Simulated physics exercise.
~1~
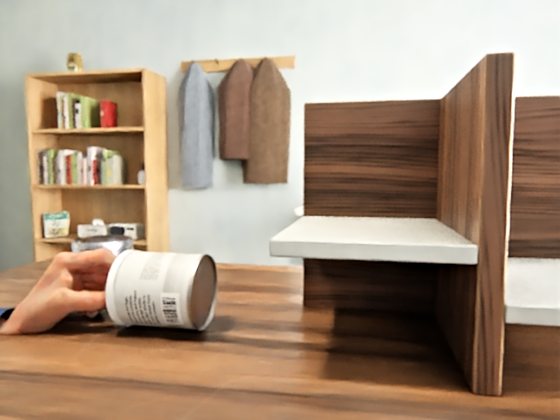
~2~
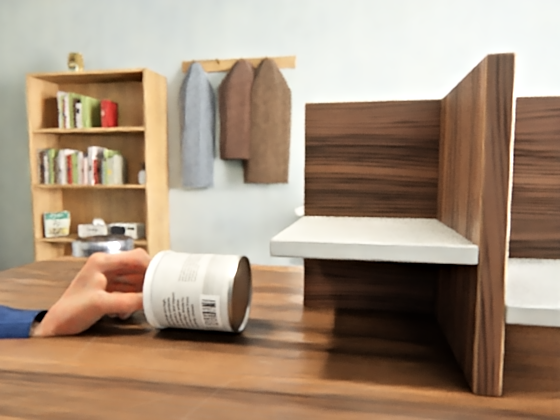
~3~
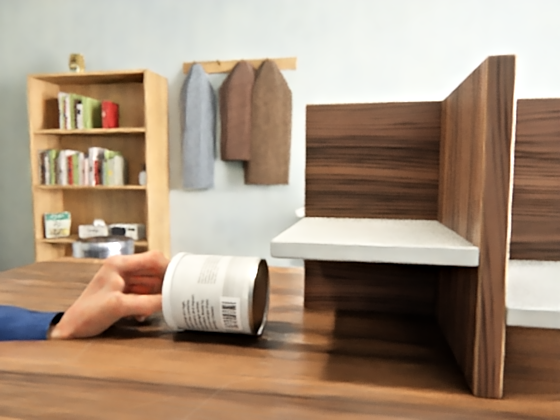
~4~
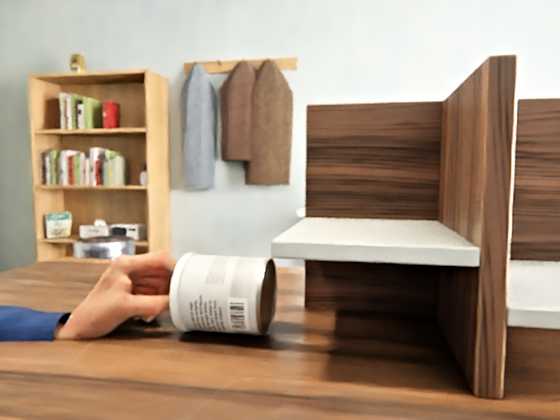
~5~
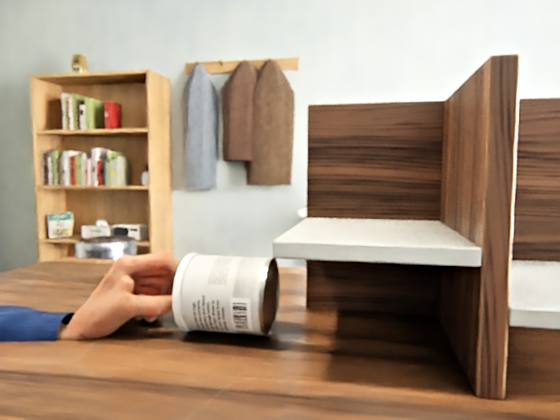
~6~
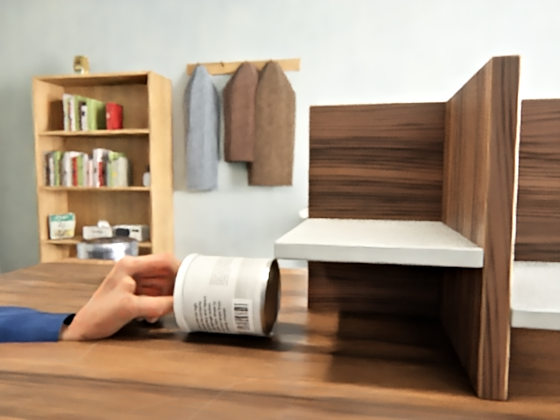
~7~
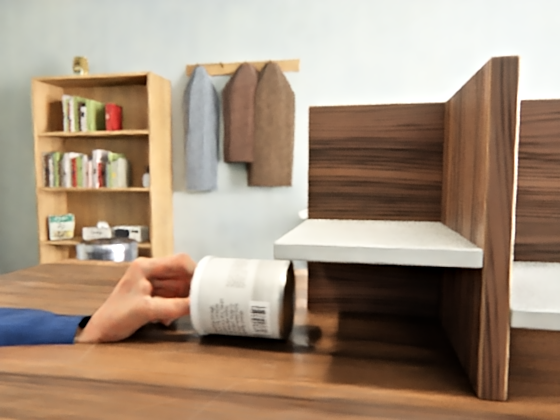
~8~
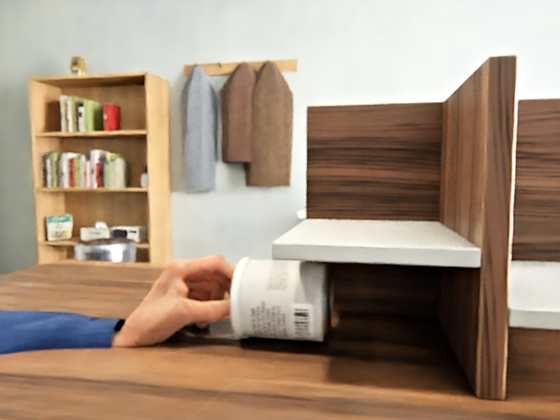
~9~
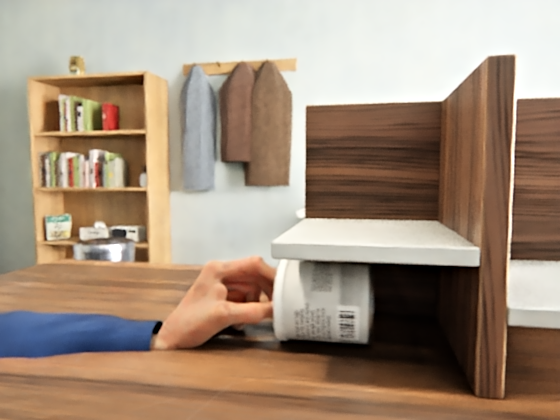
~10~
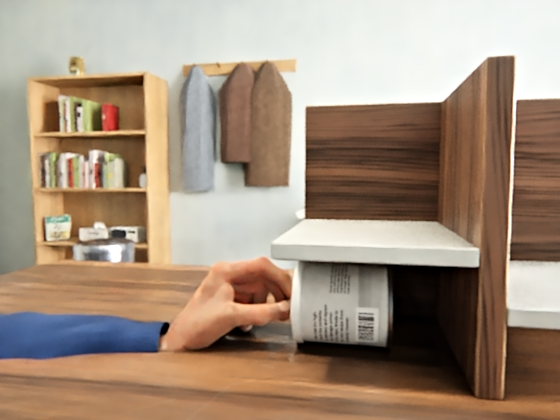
On a wooden table, a hand slides a white tin right until it sits under a white ledge.
